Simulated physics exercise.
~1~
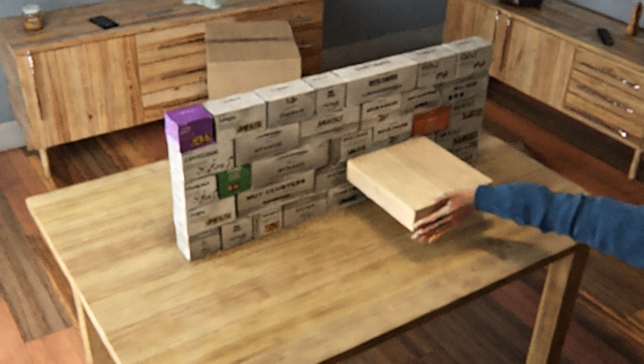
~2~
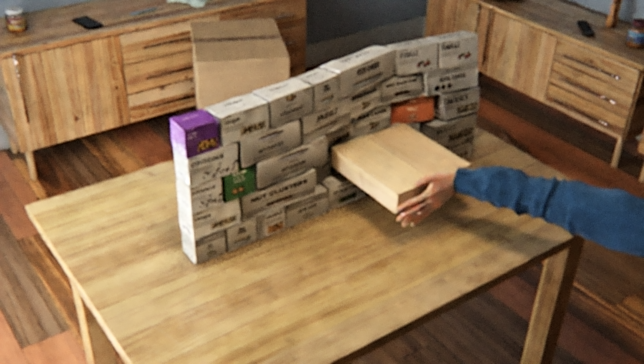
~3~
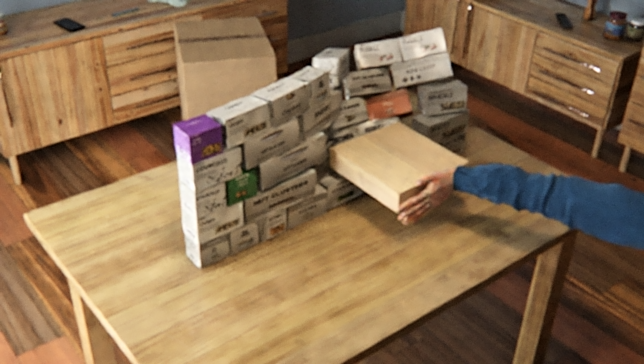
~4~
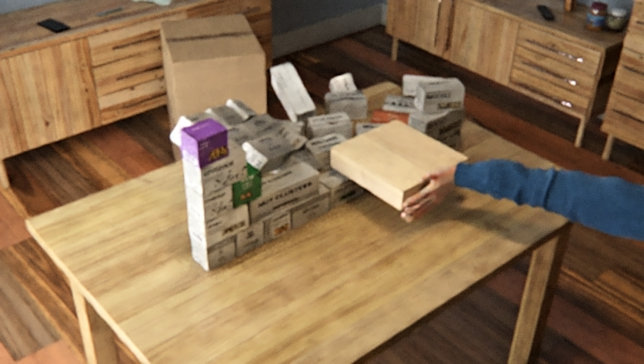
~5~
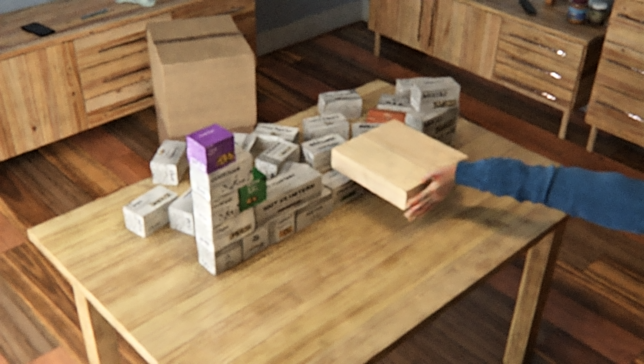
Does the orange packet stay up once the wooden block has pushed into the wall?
No, the orange packet falls. It ends up tipped over among the packets at the back of the table.
On a wooden table, a hand pushed a flat wooden block into a wall of small pale packets, which buckled and toppled backward into a loose heap, the orange one going down too, while the purple and green ones stayed put.
